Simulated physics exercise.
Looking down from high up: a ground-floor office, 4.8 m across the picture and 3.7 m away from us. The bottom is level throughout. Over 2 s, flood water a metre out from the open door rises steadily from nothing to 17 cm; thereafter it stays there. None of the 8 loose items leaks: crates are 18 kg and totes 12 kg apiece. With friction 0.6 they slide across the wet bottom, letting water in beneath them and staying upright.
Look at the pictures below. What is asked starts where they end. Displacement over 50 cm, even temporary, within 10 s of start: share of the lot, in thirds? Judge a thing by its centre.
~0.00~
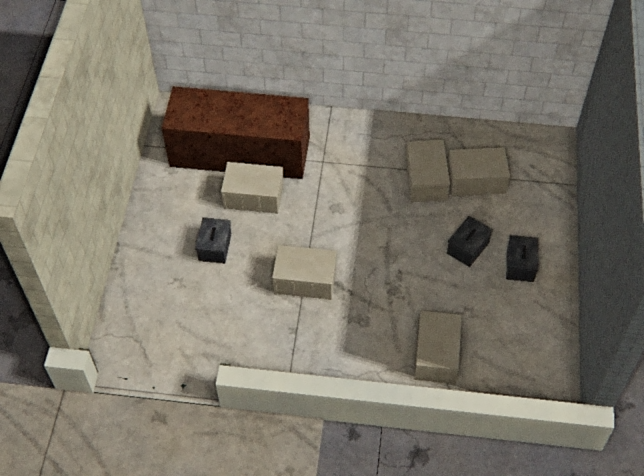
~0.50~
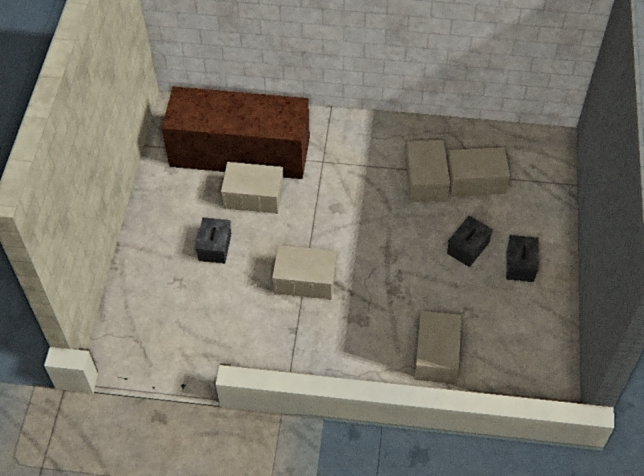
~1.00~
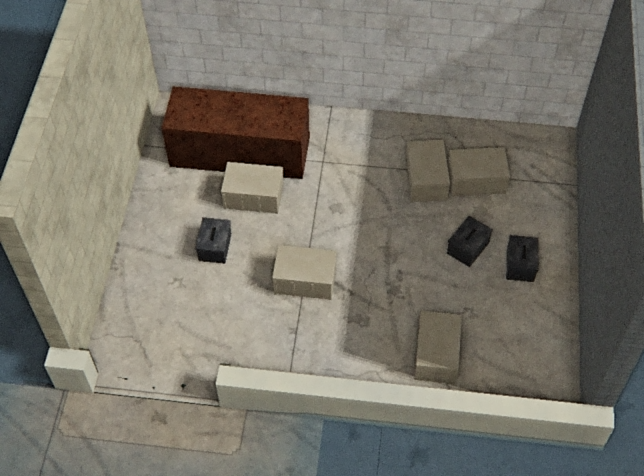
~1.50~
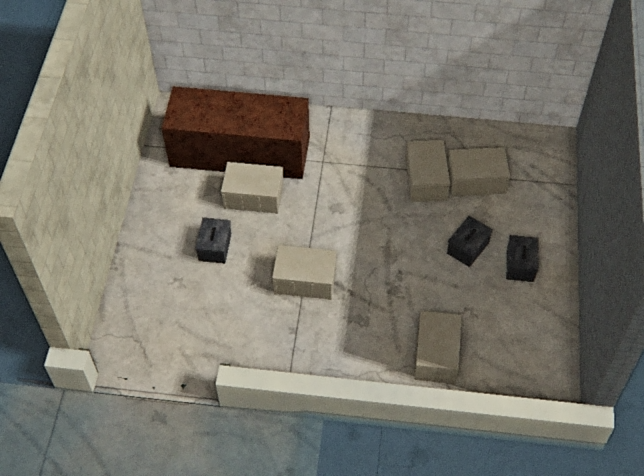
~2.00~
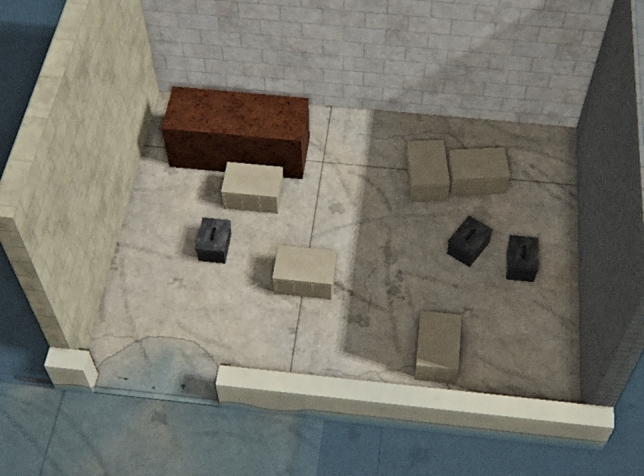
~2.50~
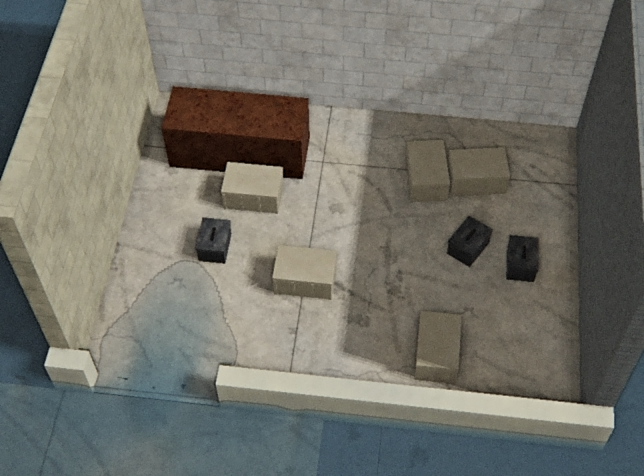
Share: Under a third.
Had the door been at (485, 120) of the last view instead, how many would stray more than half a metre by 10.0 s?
So the tally would be 4.
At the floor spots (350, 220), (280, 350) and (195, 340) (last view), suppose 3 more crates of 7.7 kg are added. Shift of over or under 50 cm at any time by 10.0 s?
The first one tops the mark, the next stays inside the mark, and the last tops the mark.
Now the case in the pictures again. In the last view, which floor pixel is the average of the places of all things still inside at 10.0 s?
Centred roughly on (422, 239).
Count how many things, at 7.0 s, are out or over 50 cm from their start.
Result: 1.
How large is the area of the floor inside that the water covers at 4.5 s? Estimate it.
Wet area: Approx. 7.5 m2.
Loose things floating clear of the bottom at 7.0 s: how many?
Answer: 0.
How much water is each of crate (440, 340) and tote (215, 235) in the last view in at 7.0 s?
First roughly 1 cm, second roughly 10 cm.
After 3.5 s 0 of 8 are over 50 cm from their spots; 0 afloat.
After 4.5 s 0 of 8 are over 50 cm from their spots; 0 afloat.
After 7.0 s 1 of 8 are over 50 cm from their spots; 0 afloat.
After 10.0 s 2 of 8 are over 50 cm from their spots, and 2 have been at some point; 1 afloat.
